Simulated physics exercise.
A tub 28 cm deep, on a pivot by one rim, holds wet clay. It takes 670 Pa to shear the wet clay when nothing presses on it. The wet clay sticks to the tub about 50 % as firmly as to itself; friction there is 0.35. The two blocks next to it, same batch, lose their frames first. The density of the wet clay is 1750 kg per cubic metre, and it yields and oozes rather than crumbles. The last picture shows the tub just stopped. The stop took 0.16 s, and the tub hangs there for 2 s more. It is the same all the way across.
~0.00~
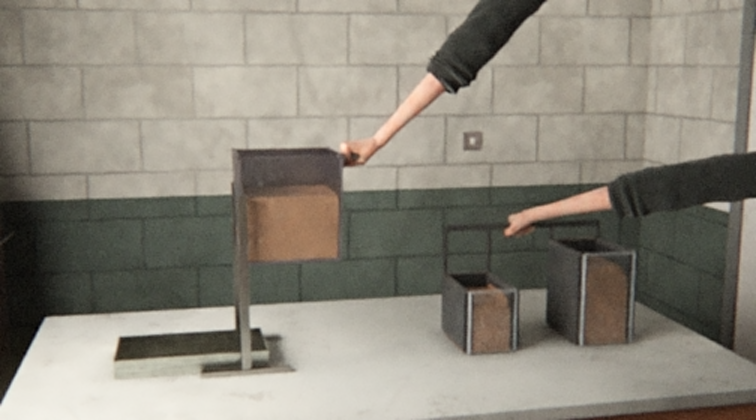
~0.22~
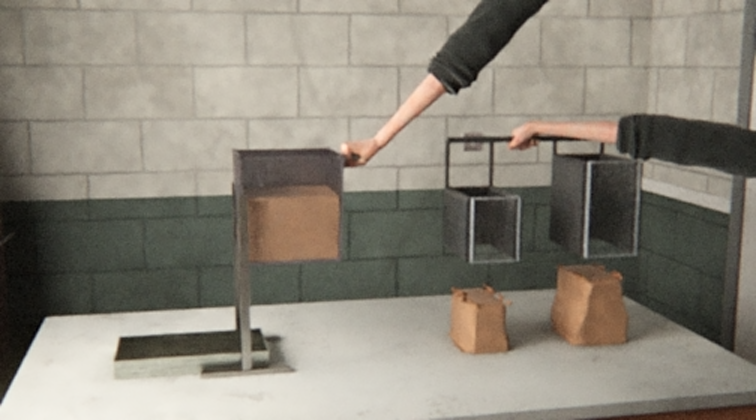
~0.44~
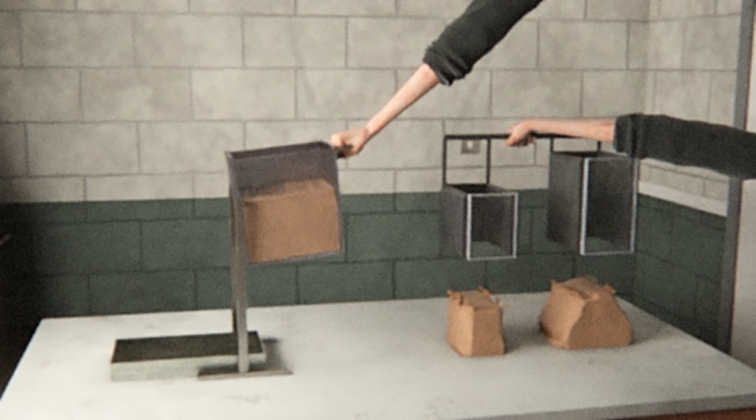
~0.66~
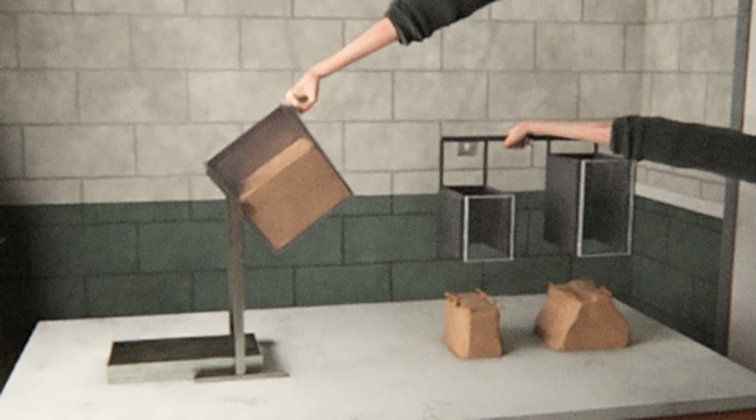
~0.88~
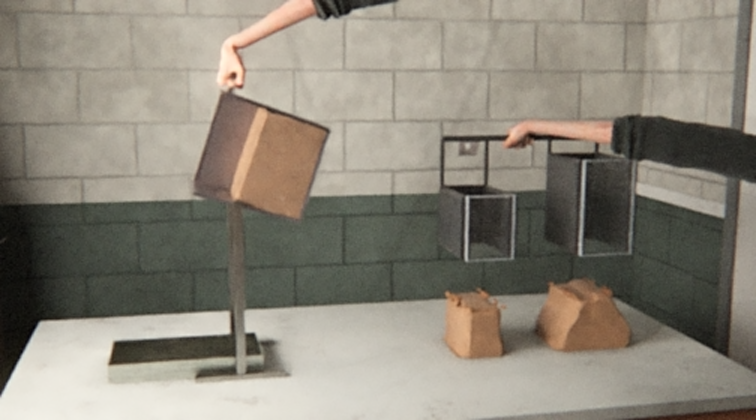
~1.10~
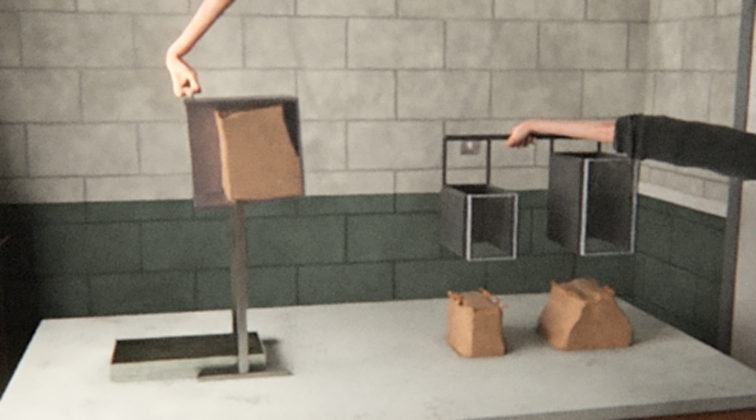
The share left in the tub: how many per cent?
Expect roughly 59 %.
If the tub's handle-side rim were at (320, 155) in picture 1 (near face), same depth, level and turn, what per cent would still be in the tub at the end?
It would be near 100 %.
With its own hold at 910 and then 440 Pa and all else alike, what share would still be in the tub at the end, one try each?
In that order: 60 %, 55 %.
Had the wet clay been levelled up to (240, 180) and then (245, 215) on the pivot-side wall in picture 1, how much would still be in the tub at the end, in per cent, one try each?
In turn about 50 %, 70 %.
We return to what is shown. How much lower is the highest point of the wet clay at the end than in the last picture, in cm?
Roughly 12 cm.
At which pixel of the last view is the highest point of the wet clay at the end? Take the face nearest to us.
Around (271, 151).
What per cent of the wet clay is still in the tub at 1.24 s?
Some 100 per cent.
By 1.24 s, the tub is at 94 degrees and holds 100 %.
By 1.41 s, the tub is at 94 degrees and holds 79 %.
By 1.58 s, the tub is at 94 degrees and holds 65 %.
By 1.75 s, the tub is at 94 degrees and holds 59 %.
By 3.10 s, at the end, the tub is at 94 degrees and holds 59 %.
